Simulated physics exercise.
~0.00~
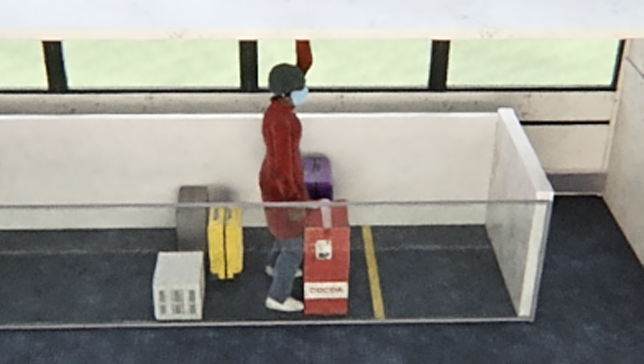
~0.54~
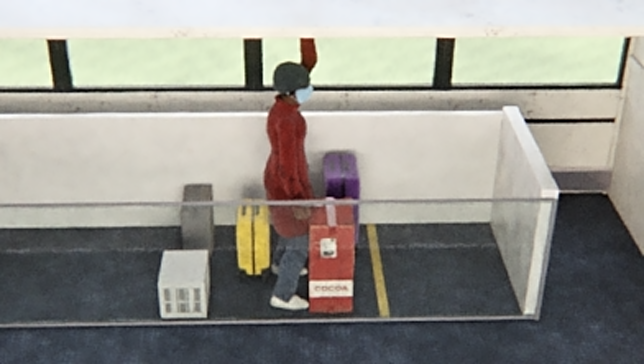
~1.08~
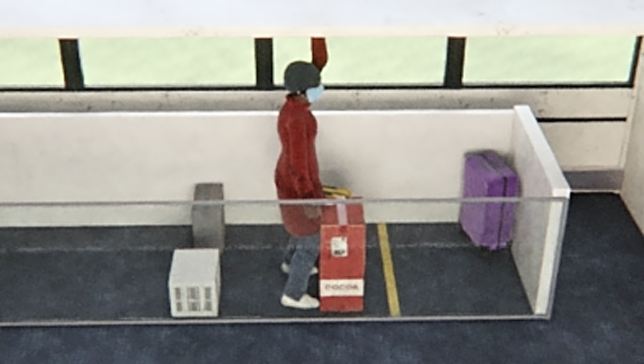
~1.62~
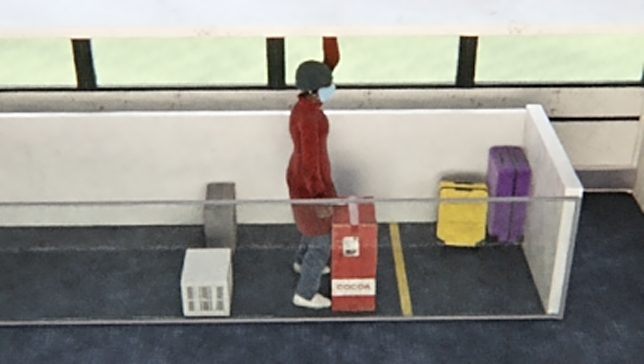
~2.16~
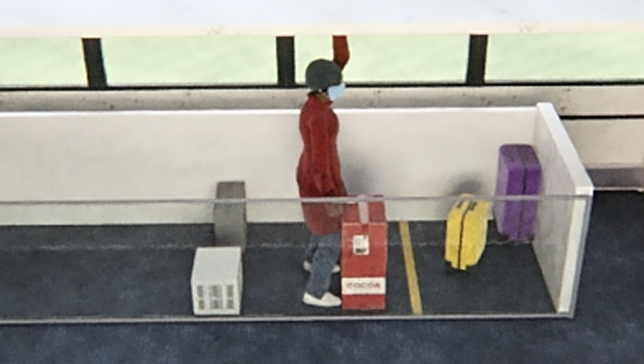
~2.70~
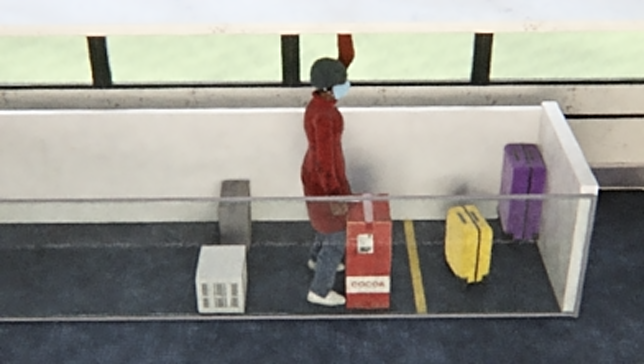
Purple and yellow suitcases roll right past a standing masked person and stop beyond the yellow line.
